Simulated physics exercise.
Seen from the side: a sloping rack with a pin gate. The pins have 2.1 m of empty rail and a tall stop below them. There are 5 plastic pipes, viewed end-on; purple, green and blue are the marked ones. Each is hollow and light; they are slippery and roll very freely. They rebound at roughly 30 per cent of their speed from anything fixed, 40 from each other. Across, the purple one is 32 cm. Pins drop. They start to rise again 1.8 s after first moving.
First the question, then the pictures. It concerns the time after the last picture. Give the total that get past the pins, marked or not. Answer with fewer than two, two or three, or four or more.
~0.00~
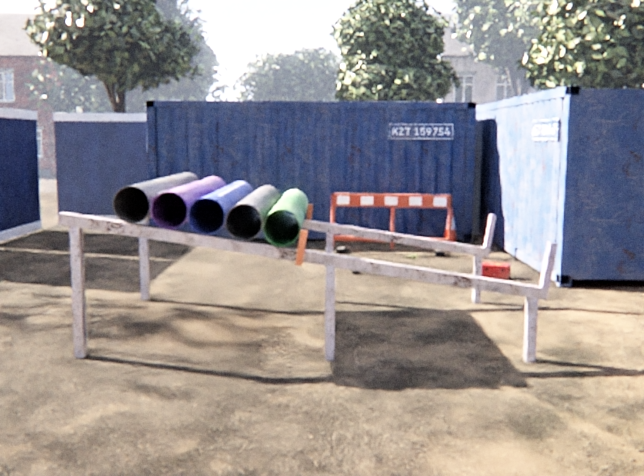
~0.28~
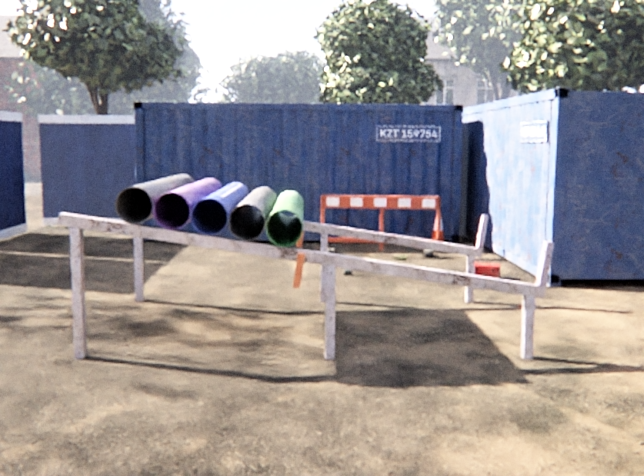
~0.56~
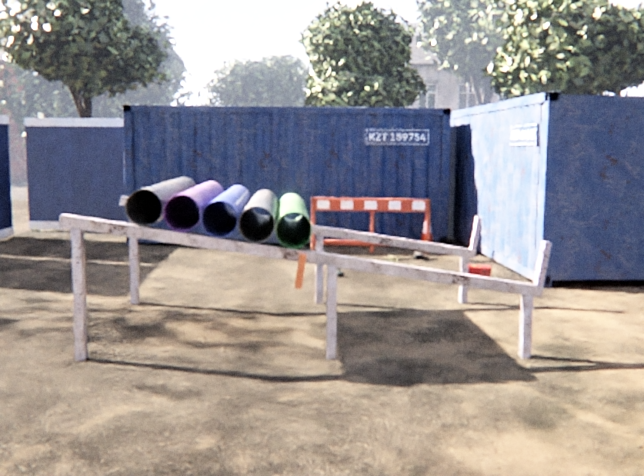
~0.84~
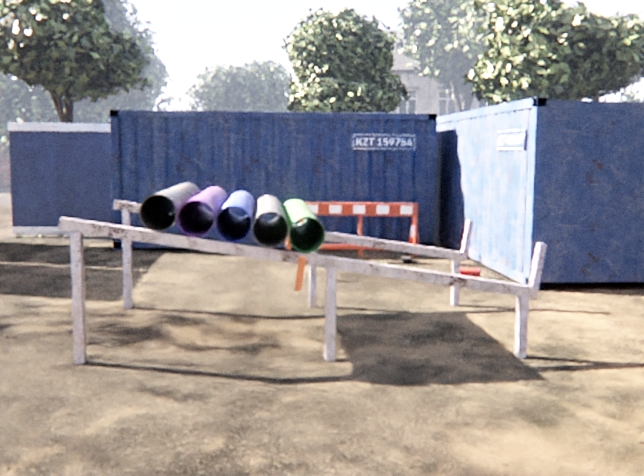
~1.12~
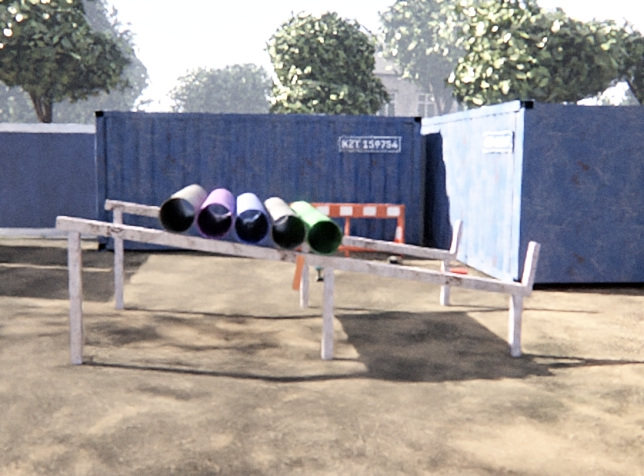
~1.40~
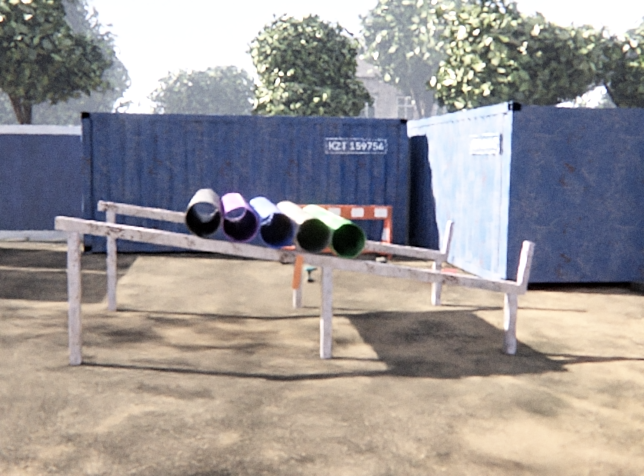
I would say four or more.
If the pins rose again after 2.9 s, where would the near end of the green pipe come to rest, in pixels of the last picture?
I'd put it somewhere near (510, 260).
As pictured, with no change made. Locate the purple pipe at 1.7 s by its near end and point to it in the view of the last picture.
That would be about (275, 230) in pixels.
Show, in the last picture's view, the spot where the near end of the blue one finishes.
Look near pixel (442, 255).
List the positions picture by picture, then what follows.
The first frame shows purple (169, 211), green (281, 228), blue (206, 217); pins up; the rack falls 8°.
The second frame shows purple (171, 211), green (284, 229), blue (209, 217); pins down.
The third frame shows purple (181, 214), green (294, 231), blue (219, 219); pins down; the first has rolled 10 cm.
The fourth frame shows purple (196, 219), green (307, 235), blue (233, 224); pins down; the first has rolled 20 cm.
The fifth frame shows purple (215, 221), green (325, 238), blue (252, 227); pins down; the first has rolled 40 cm.
The sixth frame shows purple (240, 225), green (349, 241), blue (277, 231); pins down; the first has rolled 60 cm.
By 1.6 s, purple is on the rails, 35 cm above the pins, rolling right; green is on the rails, 60 cm below the pins, rolling right; blue is on the rails, 5 cm above the pins, rolling right; 2 through so far.
By 1.7 s, purple is on the rails, 25 cm above the pins, rolling right; green is on the rails, 70 cm below the pins, rolling right; blue is on the rails, 5 cm below the pins, rolling right; 3 through so far.
By 1.9 s, purple is on the rails, 5 cm above the pins, rolling right; green is on the rails, 95 cm below the pins, rolling right; blue is on the rails, 30 cm below the pins, rolling right; 3 through so far.
By 2.1 s, purple is in the air, 20 cm below the pins, rolling right; green is on the rails, 120 cm below the pins, rolling right; blue is on the rails, 55 cm below the pins, rolling right; 4 through so far.
Finally (3.1 s), purple is on the rails, 95 cm below the pins; green is on the rails, 190 cm below the pins; blue is on the rails, 130 cm below the pins; 4 through so far.
